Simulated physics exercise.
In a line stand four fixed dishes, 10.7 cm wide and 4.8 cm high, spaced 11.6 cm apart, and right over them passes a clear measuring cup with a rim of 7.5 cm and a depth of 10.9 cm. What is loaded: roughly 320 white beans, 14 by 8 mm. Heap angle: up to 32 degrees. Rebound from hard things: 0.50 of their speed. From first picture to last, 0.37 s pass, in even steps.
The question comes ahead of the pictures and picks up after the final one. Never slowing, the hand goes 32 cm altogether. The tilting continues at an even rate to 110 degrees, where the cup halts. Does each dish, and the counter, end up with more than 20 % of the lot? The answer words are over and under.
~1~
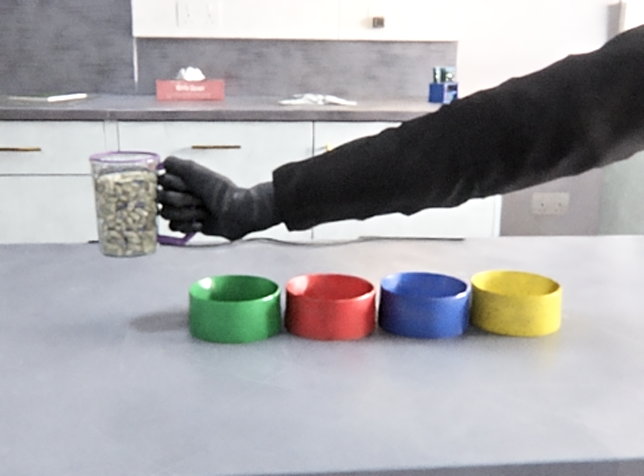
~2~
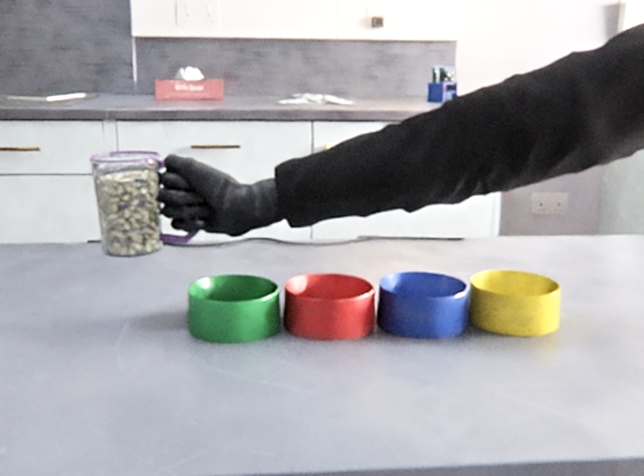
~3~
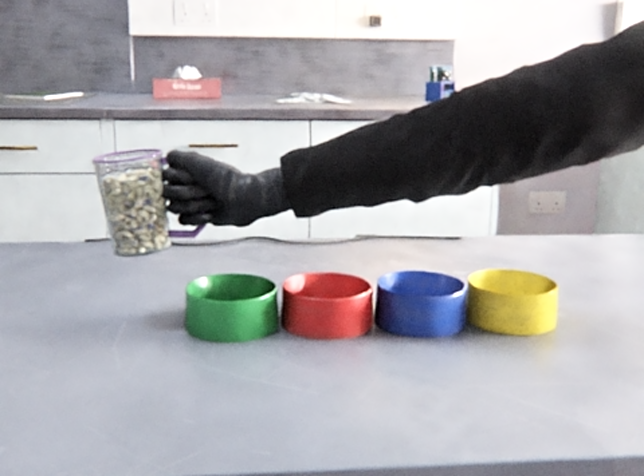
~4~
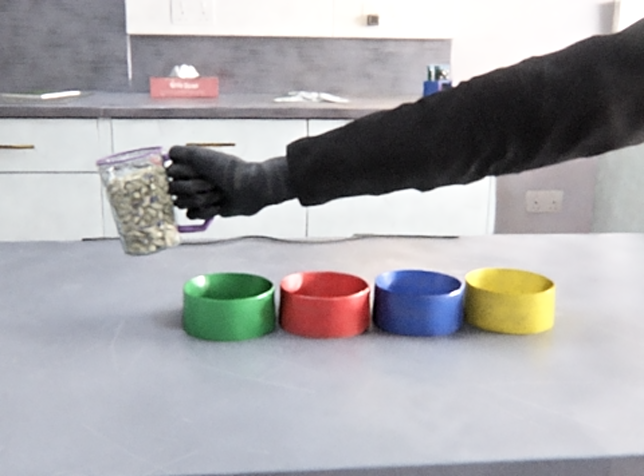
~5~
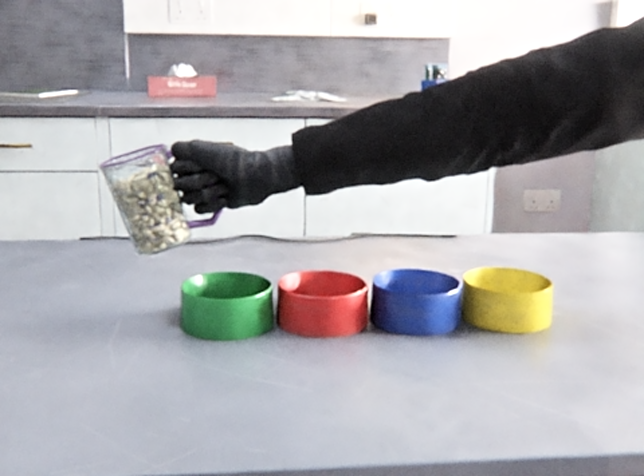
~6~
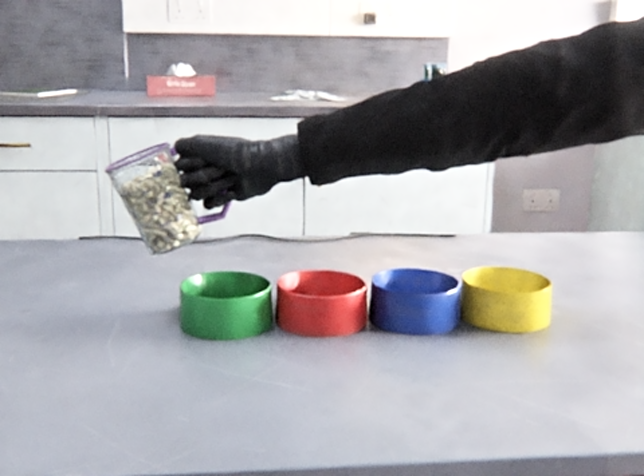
Red: Over. Blue: Under. Green: Over. Yellow: Under. Counter: Under.
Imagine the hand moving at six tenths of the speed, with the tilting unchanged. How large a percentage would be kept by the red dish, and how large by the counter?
Then the red dish gets 0 and the counter 30.
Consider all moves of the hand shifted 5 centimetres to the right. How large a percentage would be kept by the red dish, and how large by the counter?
Then the red dish would get 70 and the counter 10.
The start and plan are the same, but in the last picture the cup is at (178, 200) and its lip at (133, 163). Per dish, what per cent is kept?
Final shares - red 100 %, blue 0 %, green 0 %, yellow 0 %.
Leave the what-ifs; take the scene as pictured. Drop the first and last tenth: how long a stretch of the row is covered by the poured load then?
Spread: Around 15 cm.
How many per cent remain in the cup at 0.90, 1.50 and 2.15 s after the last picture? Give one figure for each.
At the three moments: 100, 50 and 10 percent.
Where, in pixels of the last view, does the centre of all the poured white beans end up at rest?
Centre at rest: Approx. (298, 309) px.
Then, 0.90 s after the last picture, tilt 86 degrees; cup holds 100 %.
Then, 1.50 s after the last picture, tilt 110 degrees; cup holds 50 %, red 10 %, green 35 %.
Then, 2.15 s after the last picture, tilt 110 degrees; cup holds 10 %, red 45 %, green 35 %.
In the end, red 55 %, blue 0 %, green 35 %, yellow 0 %, counter 5 %.
